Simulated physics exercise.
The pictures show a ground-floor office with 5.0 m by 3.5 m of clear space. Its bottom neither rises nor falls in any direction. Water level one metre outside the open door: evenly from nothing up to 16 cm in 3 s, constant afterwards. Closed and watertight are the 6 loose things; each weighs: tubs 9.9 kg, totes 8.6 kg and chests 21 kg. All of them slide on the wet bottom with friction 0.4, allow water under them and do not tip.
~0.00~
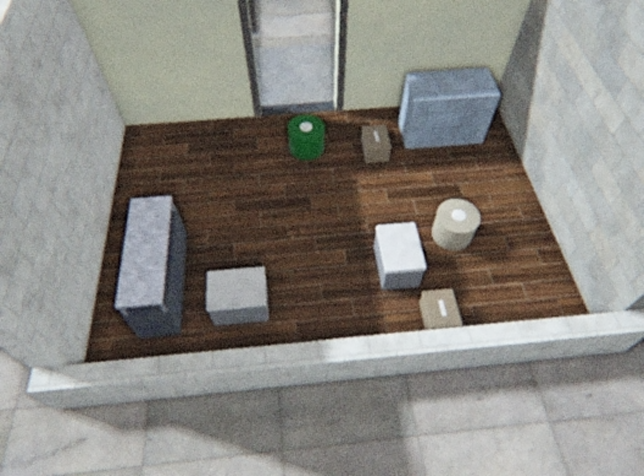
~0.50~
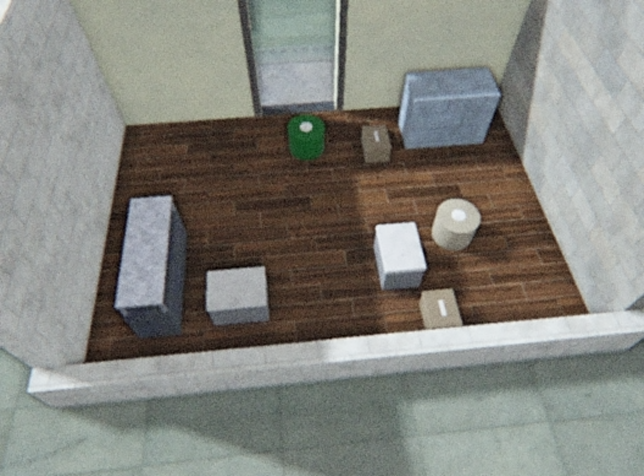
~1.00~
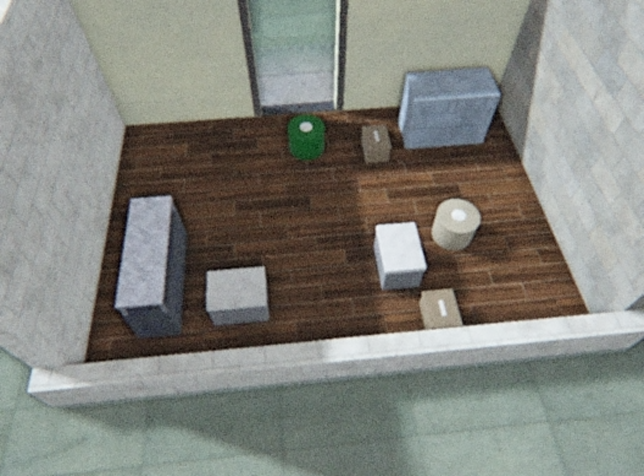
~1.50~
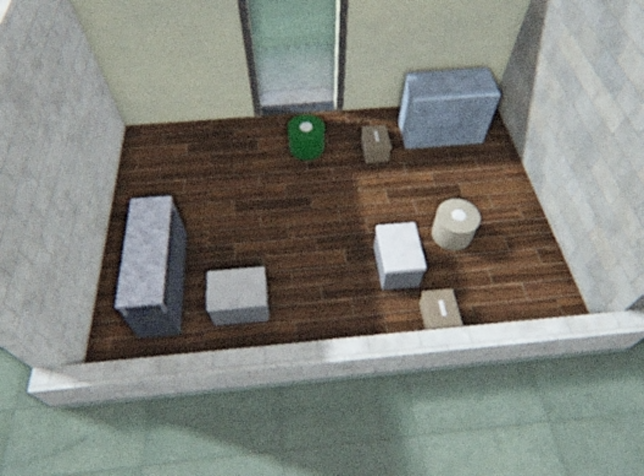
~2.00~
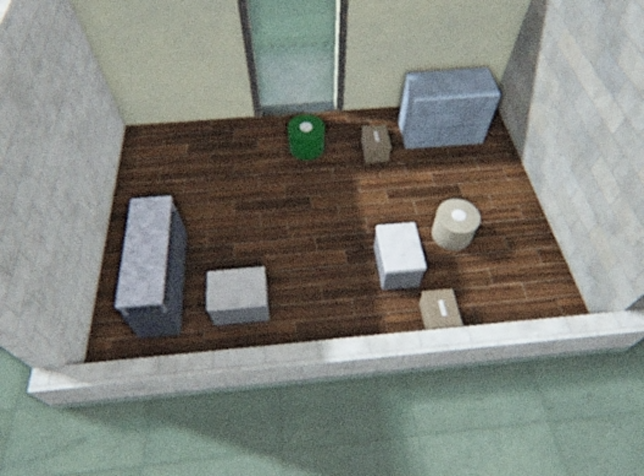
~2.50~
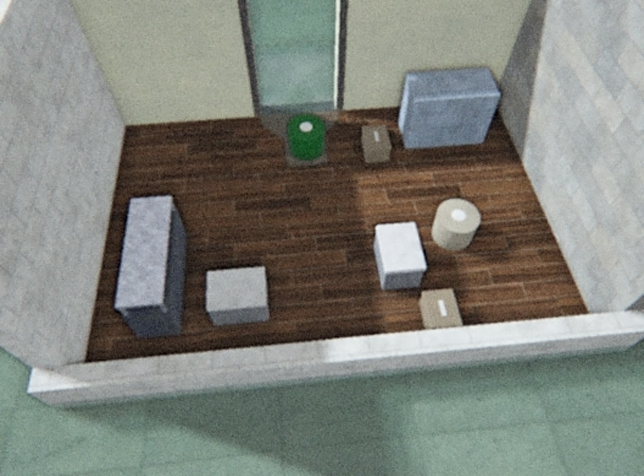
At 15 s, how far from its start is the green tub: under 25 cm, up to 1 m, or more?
Prediction: It relocates a long stretch.
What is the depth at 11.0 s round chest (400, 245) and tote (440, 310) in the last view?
Depths: Near 7 cm, then near 5 cm.
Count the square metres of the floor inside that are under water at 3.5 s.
Some 2.5 m2 of it.
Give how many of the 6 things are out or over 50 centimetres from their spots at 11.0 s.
By my reckoning, 2.
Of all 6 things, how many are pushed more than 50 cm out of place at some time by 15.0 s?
Count: 3.
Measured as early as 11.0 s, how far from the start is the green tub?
Shift: About 200 cm.
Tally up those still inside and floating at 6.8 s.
Then: 0.
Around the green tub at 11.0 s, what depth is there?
About 9 cm.
After 3.5 s the green tub is near (310, 147), 0.3 m from its start, aground; 0 afloat.
After 6.8 s the green tub is near (320, 215), 1.3 m from its start, aground; 0 afloat.
After 11.0 s the green tub is near (310, 259), 1.9 m from its start, afloat; 1 afloat.
After 15.0 s the green tub is near (349, 317), 2.6 m from its start, afloat; 4 afloat.
